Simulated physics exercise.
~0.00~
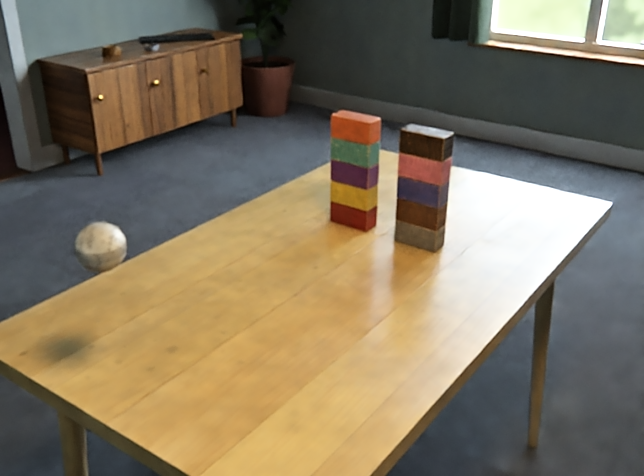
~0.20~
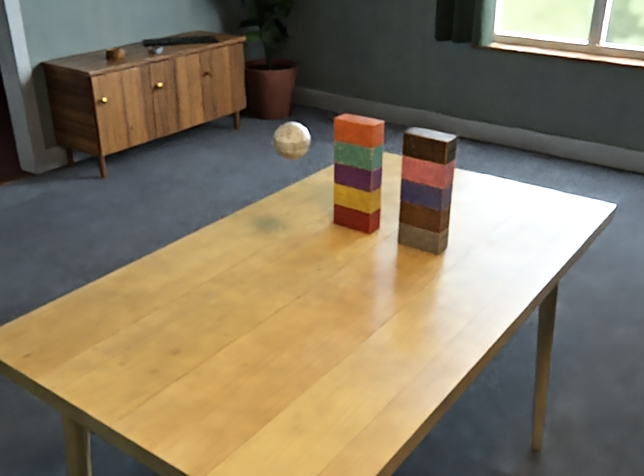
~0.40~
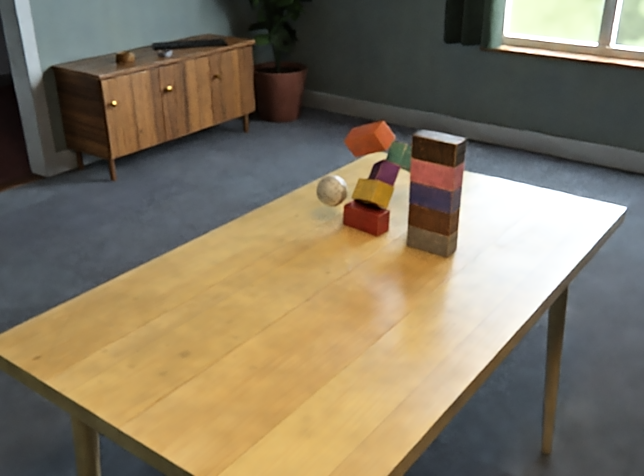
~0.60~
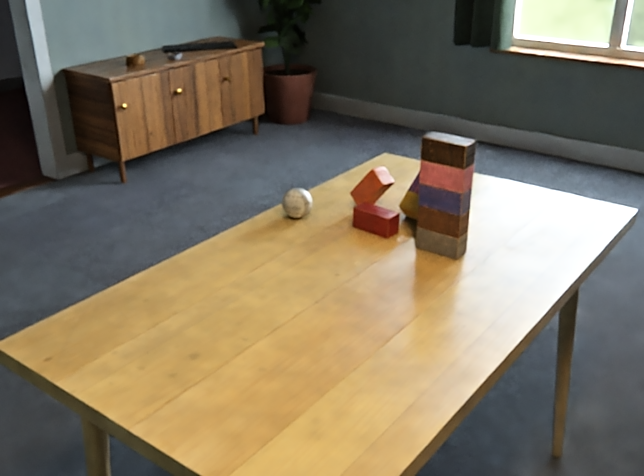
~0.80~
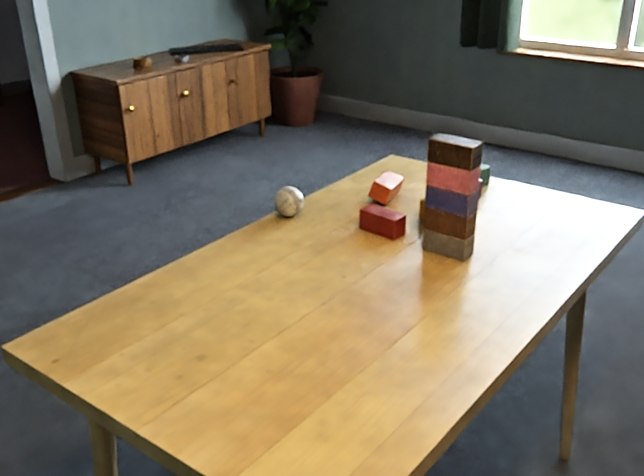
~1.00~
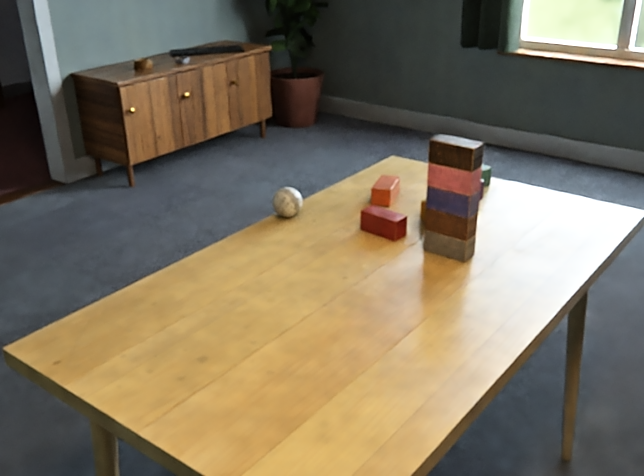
A pale ball flew in over a wooden table and struck the left of two block stacks, knocking its upper blocks loose while the red one stayed put, then rolled back left and settled near the edge as the other stack stood.
